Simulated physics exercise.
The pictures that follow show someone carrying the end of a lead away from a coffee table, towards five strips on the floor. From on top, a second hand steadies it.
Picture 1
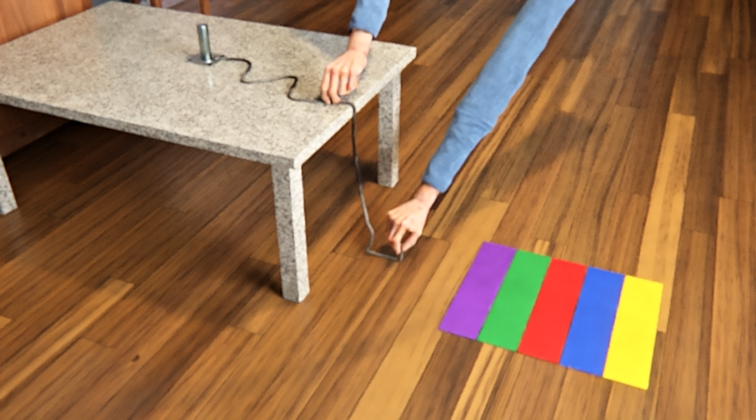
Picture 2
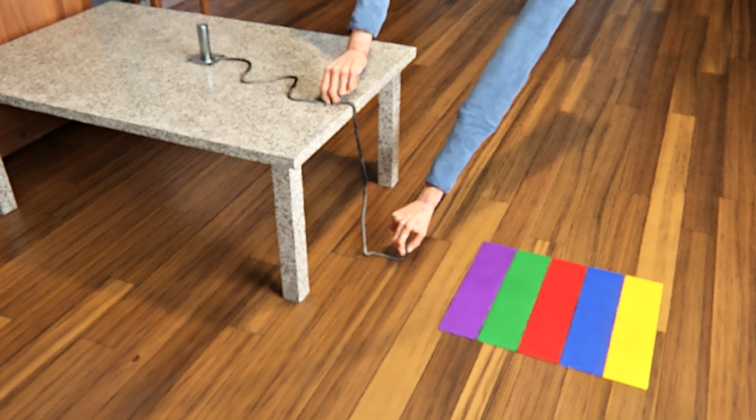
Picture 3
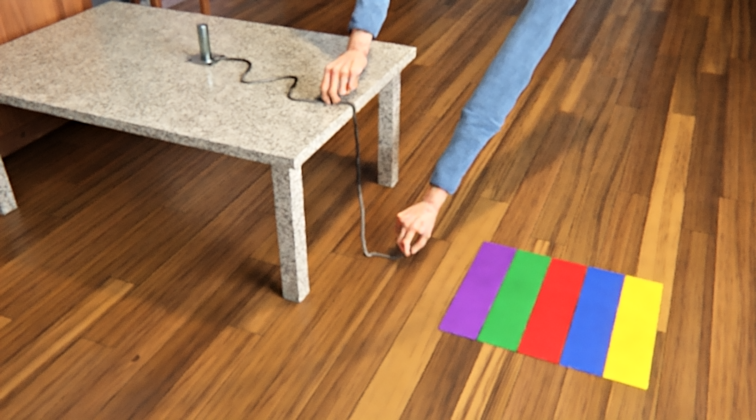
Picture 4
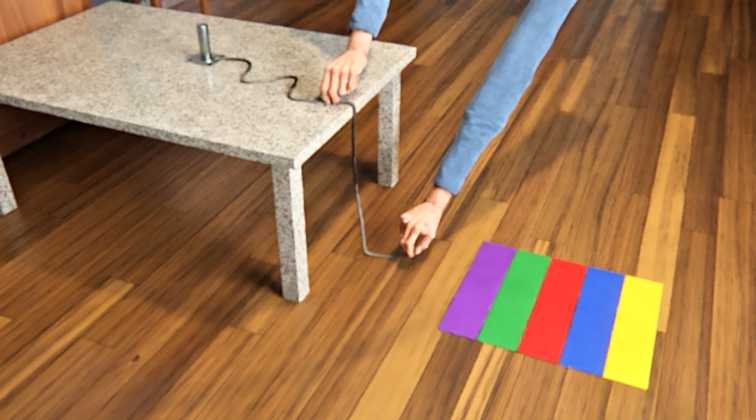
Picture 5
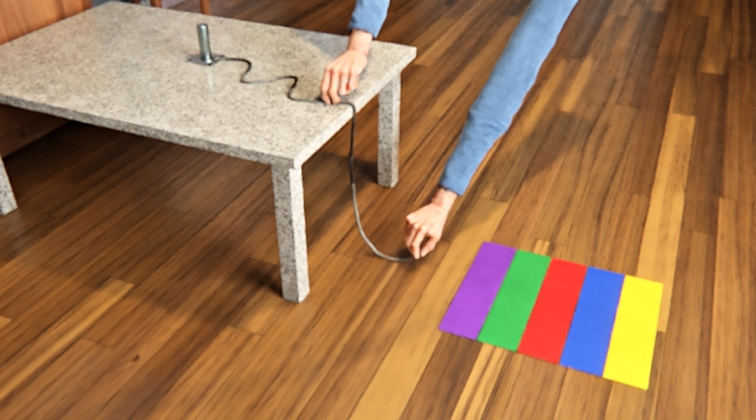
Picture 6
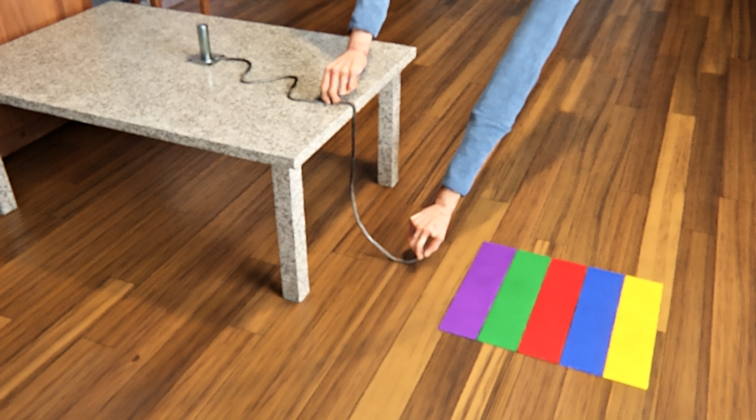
Two hands in blue sleeves work at a speckled stone-topped coffee table on a wooden floor, seen from above at an angle. A dark lead winds from a small metal cylinder across the tabletop, under one hand and over the edge, with purple, green, red, blue and yellow strips at right. The lower hand draws the lead's end slightly rightward near the floor, while the other hand and the camera stay still.
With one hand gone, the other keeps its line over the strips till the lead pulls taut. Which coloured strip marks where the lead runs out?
Blue.
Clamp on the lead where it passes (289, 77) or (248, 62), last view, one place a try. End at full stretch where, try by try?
Approximately (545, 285) and (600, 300), respectively.
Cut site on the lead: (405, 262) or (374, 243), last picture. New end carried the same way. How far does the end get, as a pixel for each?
For the first cut it's about (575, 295), and for the second about (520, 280).
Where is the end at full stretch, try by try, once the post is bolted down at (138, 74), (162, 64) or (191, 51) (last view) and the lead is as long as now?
The places are (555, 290), (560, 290) and (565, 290).
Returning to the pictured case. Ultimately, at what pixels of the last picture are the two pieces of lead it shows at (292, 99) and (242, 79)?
Around (370, 113), then around (278, 77).
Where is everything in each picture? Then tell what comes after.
In the first frame, end (401, 249); purple (465, 316); green (504, 327); red (544, 338); blue (585, 350); yellow (629, 362).
In the second frame, end (405, 250); lead through (246, 61) (260, 81) (290, 93) (352, 107) (365, 178) (364, 240).
In the third frame, end (410, 252).
In the fourth frame, end (414, 253); lead through (246, 61) (260, 81) (290, 93) (352, 107) (355, 177) (363, 241).
In the fifth frame, end (419, 254).
In the sixth frame, end (423, 255); lead through (246, 61) (260, 81) (290, 93) (352, 107) (352, 176) (369, 238).
Early on, end near (544, 286); over red.
Midway, end near (582, 296); over blue.
At the end of the slack, end near (604, 301); over blue. It gets as far as the blue strip.
